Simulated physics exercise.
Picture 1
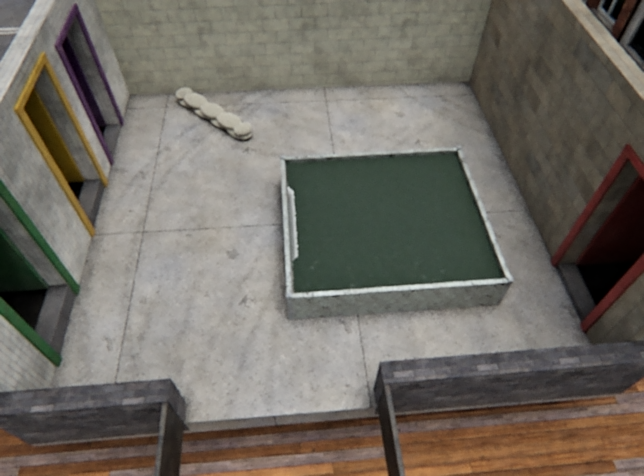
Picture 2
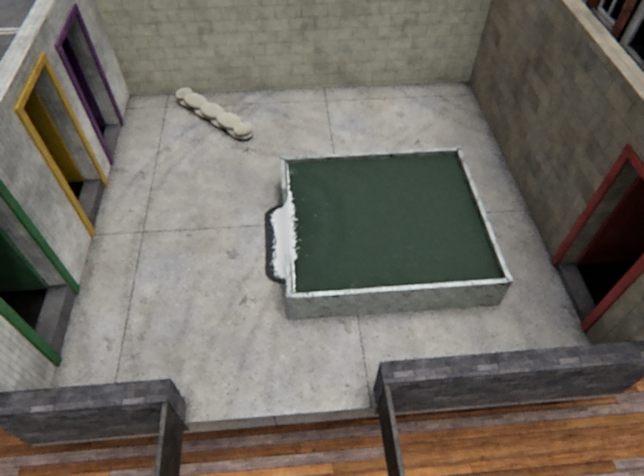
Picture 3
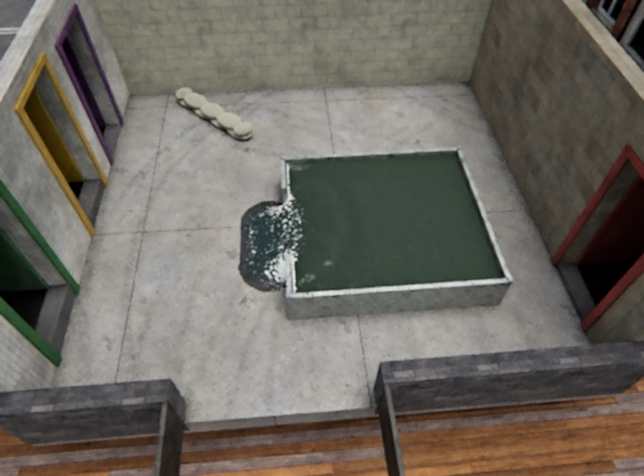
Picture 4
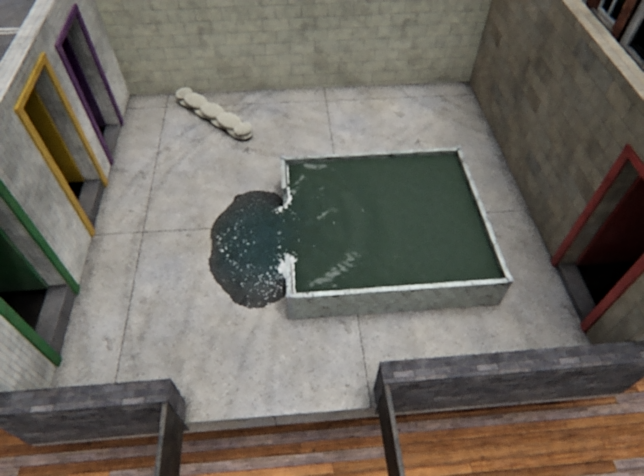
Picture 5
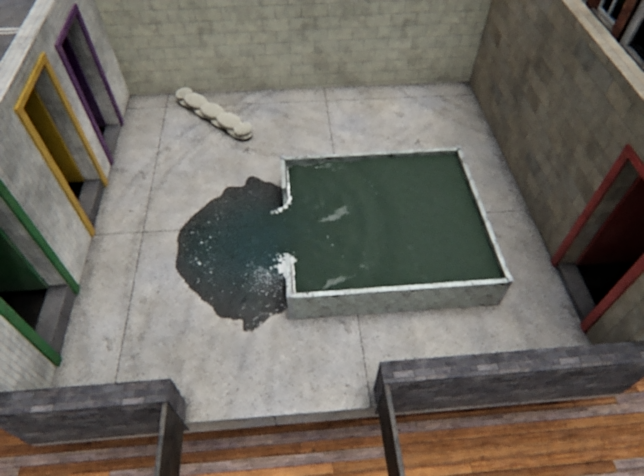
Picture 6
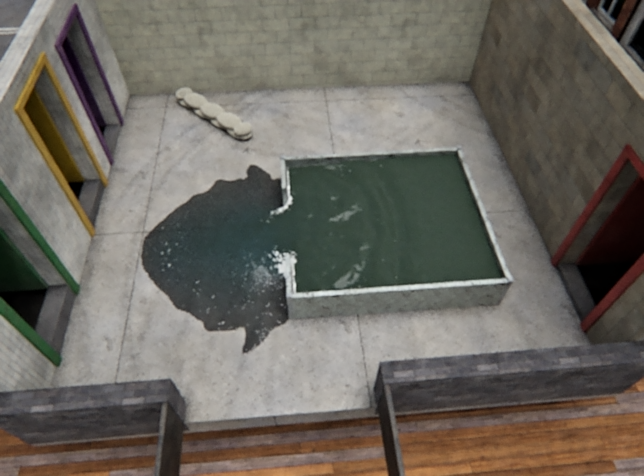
Dark green water bursts through the left side of a low, pale-walled rectangular tank, foaming white at the gap, then fans leftward across the floor in a widening, ragged-edged dark pool. The tank stands in a grey walled yard, seen from above by a still camera. Purple, yellow and green doorways line the left wall, a red one is at right, and a pale lumpy object lies near the back.
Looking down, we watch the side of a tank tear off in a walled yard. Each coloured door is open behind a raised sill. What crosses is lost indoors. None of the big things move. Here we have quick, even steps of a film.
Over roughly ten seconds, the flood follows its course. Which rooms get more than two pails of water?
In order: Purple door: Limit exceeded. Red door: Limit not exceeded. Green door: Limit not exceeded. Yellow door: Limit not exceeded.
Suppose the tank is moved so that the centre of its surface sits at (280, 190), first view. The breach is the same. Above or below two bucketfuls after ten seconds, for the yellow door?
As far as I can tell, yellow gets swamped.
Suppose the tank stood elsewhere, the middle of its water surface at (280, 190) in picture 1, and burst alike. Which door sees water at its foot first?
That would be the yellow one.
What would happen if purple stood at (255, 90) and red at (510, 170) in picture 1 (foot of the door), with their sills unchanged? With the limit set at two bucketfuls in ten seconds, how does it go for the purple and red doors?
Purple is not flooded, red is not flooded.
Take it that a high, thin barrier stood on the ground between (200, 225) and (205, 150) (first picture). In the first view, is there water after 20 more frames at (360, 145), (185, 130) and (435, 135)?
Taking the three spots in turn, they are unwetted, inundated and unwetted.
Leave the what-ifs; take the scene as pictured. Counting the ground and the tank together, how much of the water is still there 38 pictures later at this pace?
My reckoning gives about 96 %.
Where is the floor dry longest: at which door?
My answer: The red one.
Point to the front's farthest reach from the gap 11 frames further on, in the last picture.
I reckon the front has reached (123, 122) by then.
A moment on, water covers 25 % of the floor; the purple door not reached, the red door not reached, the green door wet at the sill, nothing in, the yellow door wet at the sill, nothing in.
Next, water covers 30 % of the floor; the purple door wet at the sill, nothing in, the red door not reached, the green door wet at the sill, nothing in, the yellow door wet at the sill, nothing in.
Then, water covers 40 % of the floor; the purple door under two buckets in, the red door not reached, the green door wet at the sill, nothing in, the yellow door wet at the sill, nothing in.
Later, water covers 55 % of the floor; the purple door over two buckets in, the red door not reached, the green door wet at the sill, nothing in, the yellow door wet at the sill, nothing in.
In the end, water covers 80 % of the floor; the purple door far over two buckets in, the red door wet at the sill, nothing in, the green door wet at the sill, nothing in, the yellow door wet at the sill, nothing in.
